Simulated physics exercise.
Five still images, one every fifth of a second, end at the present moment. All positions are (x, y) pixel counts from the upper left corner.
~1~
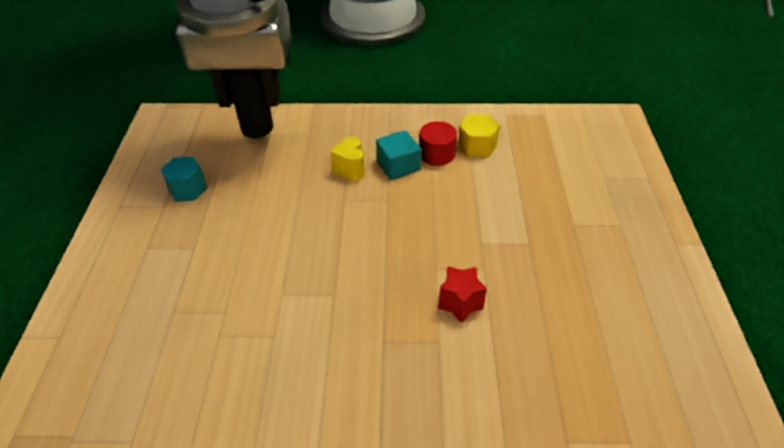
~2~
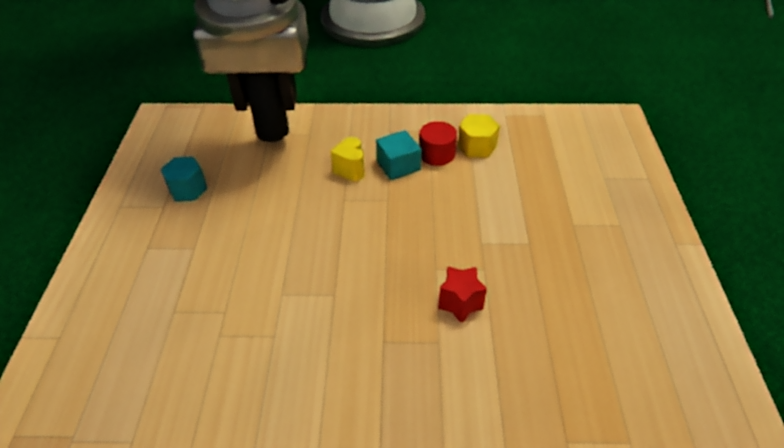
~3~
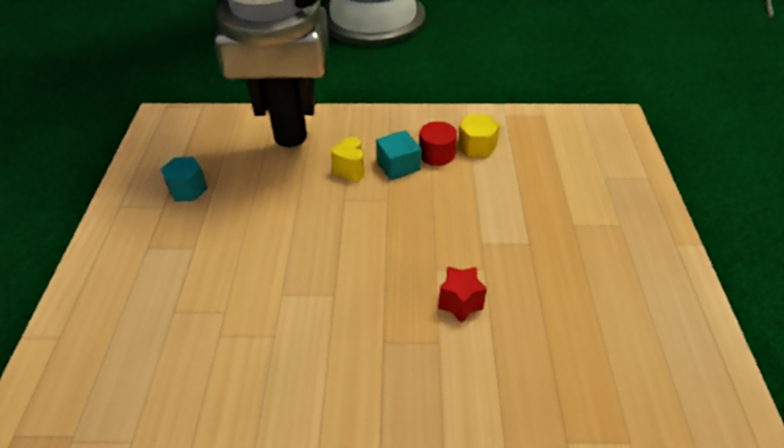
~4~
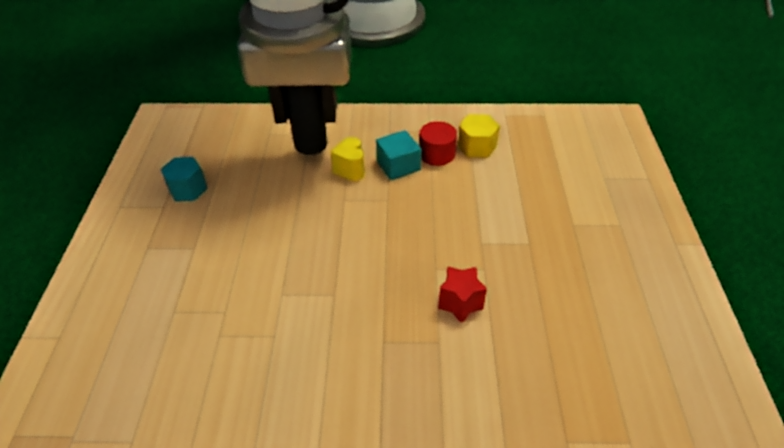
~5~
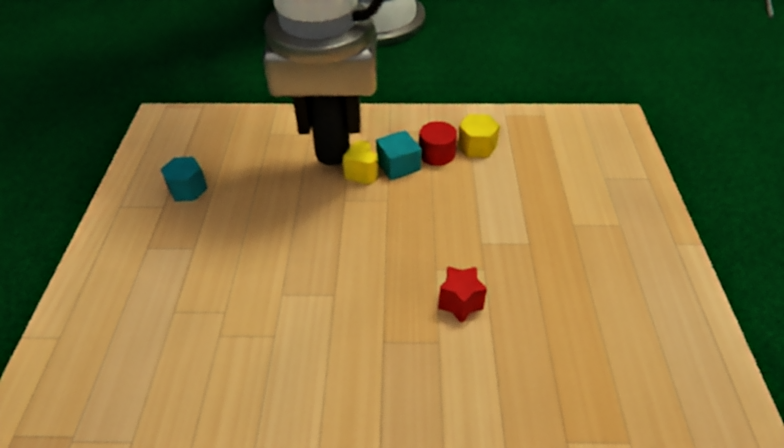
A robotic arm with a dark peg hangs over the far left of a light wooden board on a green surface, seen from above at an angle by a still camera. A yellow heart, turquoise block, red round block and yellow hexagonal block line the far side, with another turquoise block left and a red star nearer. The peg slides right and nudges the heart slightly rightward.
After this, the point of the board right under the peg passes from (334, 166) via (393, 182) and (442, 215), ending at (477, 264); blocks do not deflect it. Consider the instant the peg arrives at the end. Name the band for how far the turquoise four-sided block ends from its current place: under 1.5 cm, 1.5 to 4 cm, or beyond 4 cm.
It shifts 1.5 to 4 cm.
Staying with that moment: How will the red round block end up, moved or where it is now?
It gets displaced.
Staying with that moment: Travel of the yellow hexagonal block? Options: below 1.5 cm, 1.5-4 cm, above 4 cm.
It gets moved under 1.5 cm.
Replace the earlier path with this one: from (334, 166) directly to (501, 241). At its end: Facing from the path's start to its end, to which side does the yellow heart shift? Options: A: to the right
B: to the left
My answer is option B.
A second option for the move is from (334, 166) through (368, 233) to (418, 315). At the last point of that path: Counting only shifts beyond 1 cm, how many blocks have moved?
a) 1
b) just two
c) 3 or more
The answer is a.
On the path given first. One third of the way, peg (394, 171); yellow heart (417, 177), turned 20° clockwise; turquoise four-sided block (419, 144), turned 25° anticlockwise; red round block (446, 129).
Two thirds of the way, peg (443, 204); yellow heart (469, 212), turned 25° clockwise; turquoise four-sided block (421, 145), turned 30° anticlockwise; red round block (447, 128); yellow hexagonal block (482, 123).
At the end, peg (478, 253); yellow heart (516, 255); turquoise four-sided block (421, 145), turned 30° anticlockwise; red round block (447, 128); yellow hexagonal block (482, 123).
